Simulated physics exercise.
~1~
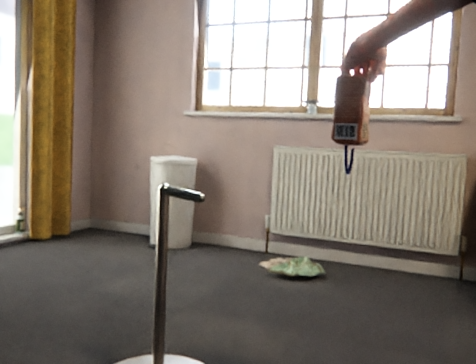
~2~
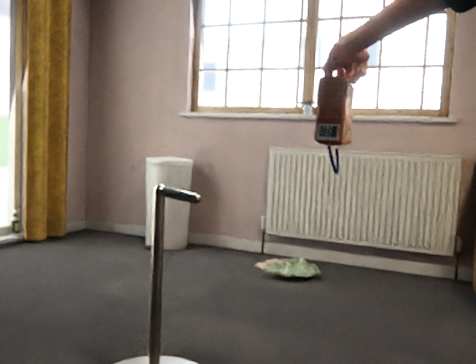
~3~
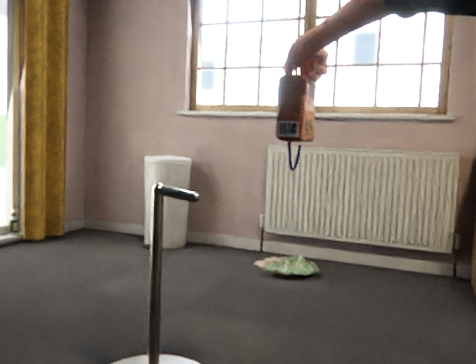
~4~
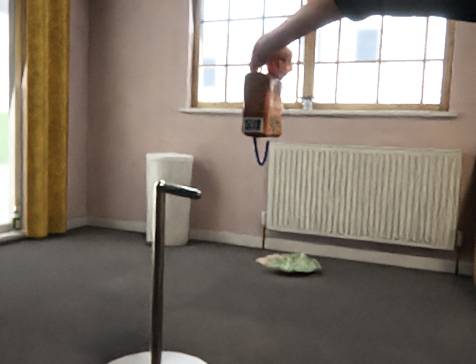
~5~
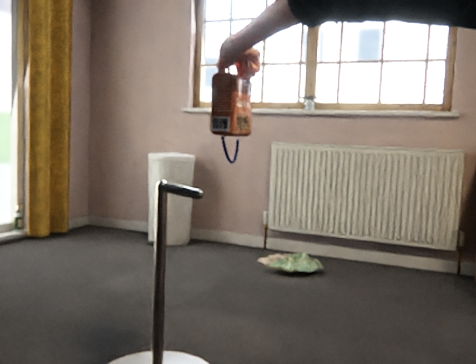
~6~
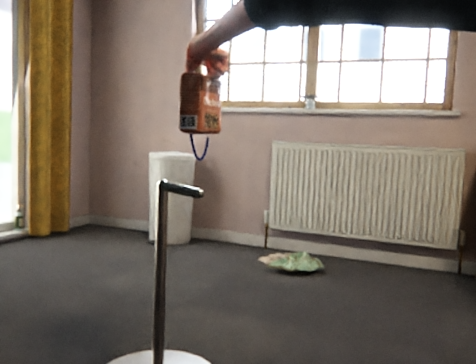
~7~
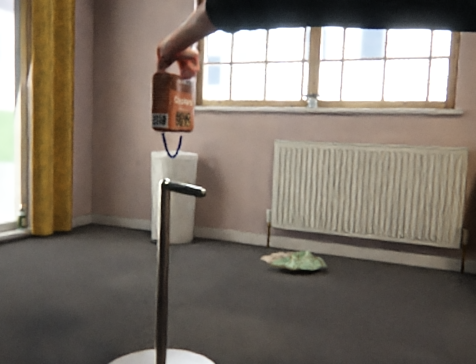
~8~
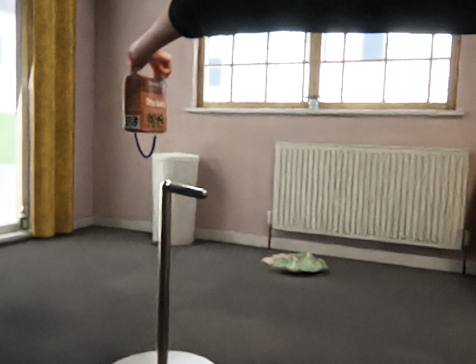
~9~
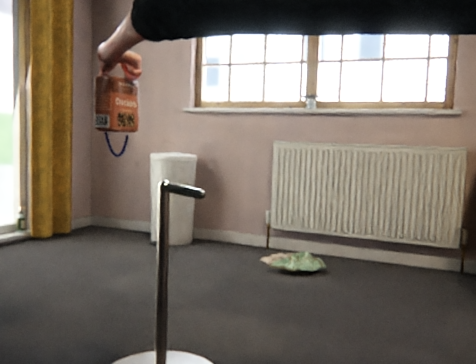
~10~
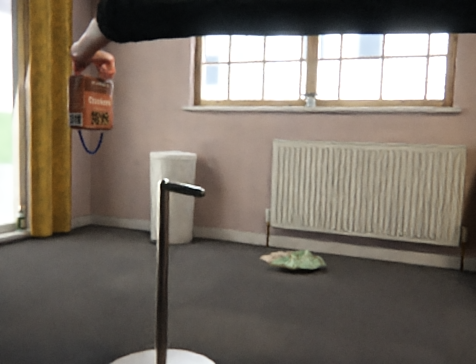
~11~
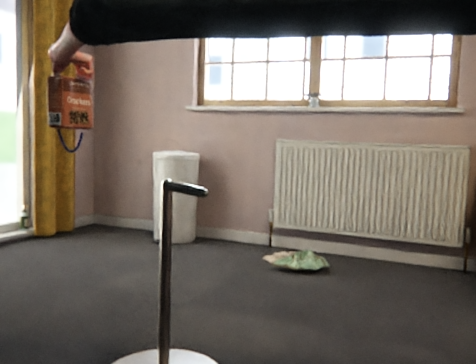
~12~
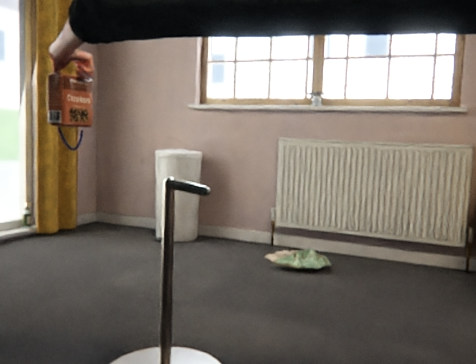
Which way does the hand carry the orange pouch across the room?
The hand carries the orange pouch to the left, from near the window over to the yellow curtain.
